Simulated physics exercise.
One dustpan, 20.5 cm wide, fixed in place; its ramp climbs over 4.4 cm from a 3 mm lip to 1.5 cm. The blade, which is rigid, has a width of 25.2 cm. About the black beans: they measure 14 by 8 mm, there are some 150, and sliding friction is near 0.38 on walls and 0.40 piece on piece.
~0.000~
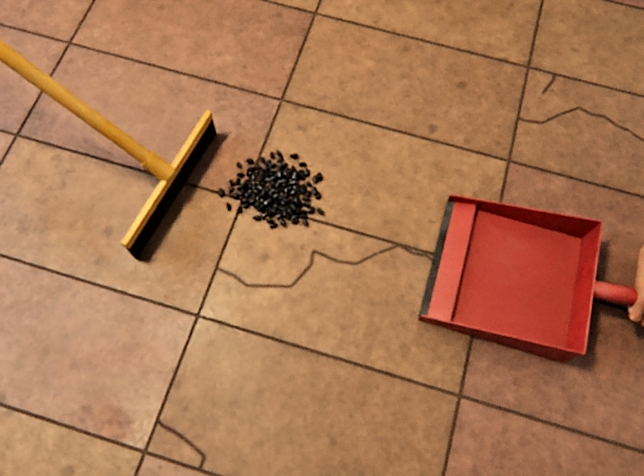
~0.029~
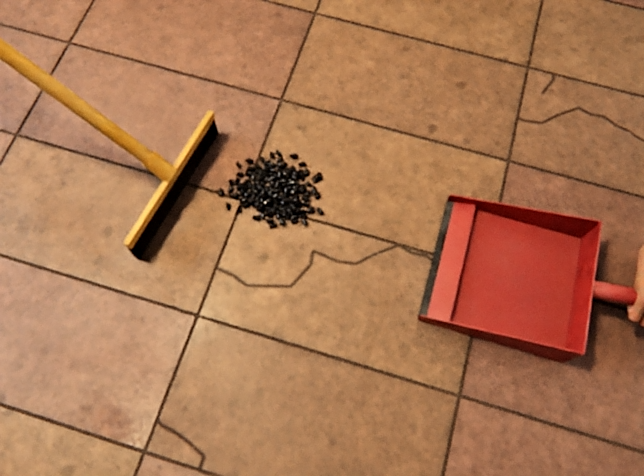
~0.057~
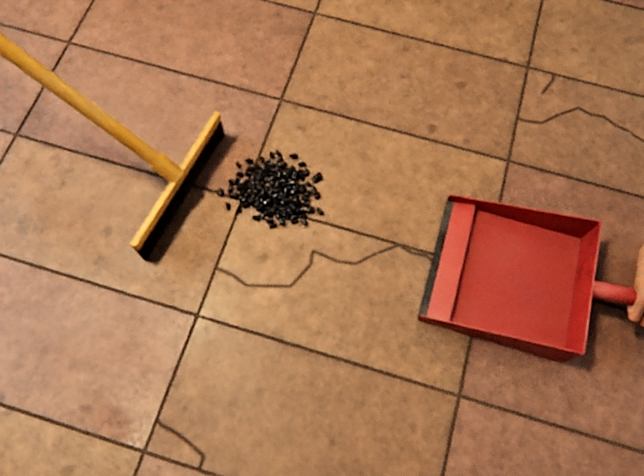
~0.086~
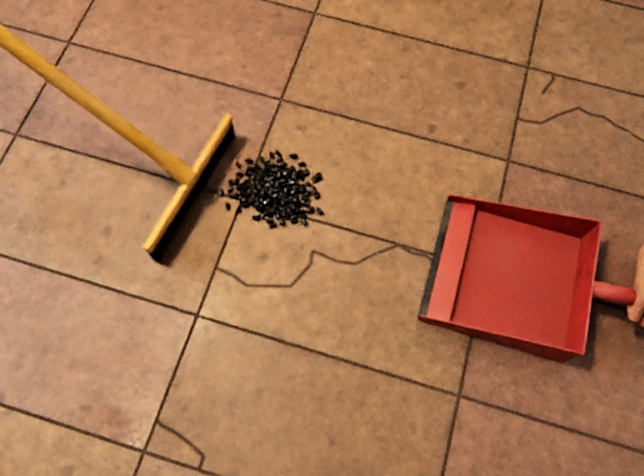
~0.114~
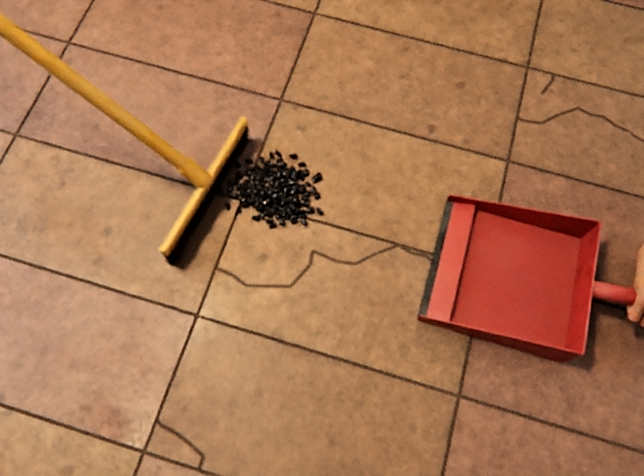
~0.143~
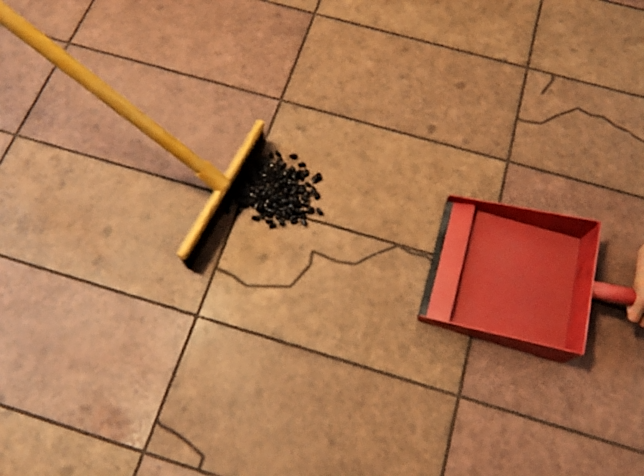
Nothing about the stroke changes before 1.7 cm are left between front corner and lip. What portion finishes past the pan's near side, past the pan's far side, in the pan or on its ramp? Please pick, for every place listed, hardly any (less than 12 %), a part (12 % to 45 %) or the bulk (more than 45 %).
Past the pan's near side: Hardly any, past the pan's far side: A part, in the pan or on its ramp: A part.
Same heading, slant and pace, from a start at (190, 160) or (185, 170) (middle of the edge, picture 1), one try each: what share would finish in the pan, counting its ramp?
Around 20 percent, then around 20 percent.
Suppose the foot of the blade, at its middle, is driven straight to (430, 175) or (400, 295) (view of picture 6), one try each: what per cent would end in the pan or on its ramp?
Some 10 and 35 per cent.
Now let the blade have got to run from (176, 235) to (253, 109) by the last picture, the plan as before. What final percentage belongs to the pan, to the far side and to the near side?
Pan: 0, far side: 35, near side: 5.
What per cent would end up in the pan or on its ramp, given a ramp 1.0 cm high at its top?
I'd expect close to 30 per cent.
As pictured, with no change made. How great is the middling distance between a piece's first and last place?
Roughly 28 cm.
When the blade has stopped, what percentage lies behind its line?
I'd put it near 0 in a hundred.
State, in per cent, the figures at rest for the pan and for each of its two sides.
Near 5, far 20, pan 25, all in per cent.
After 0.31 s, middle of the blade 18 cm from the lip; 0 % over the lip, far side 10 %, near side 0 %.
Then, at 0.43 s, middle of the blade 7 cm from the lip; 0 % over the lip, far side 15 %, near side 0 %.
After 0.67 s, middle of the blade 4 cm from the lip; 30 % over the lip, far side 20 %, near side 5 %.
At rest (3.1 s), near side 5 %, far side 20 %, pan 25 %, in front of the lip or behind the blade 50 %.
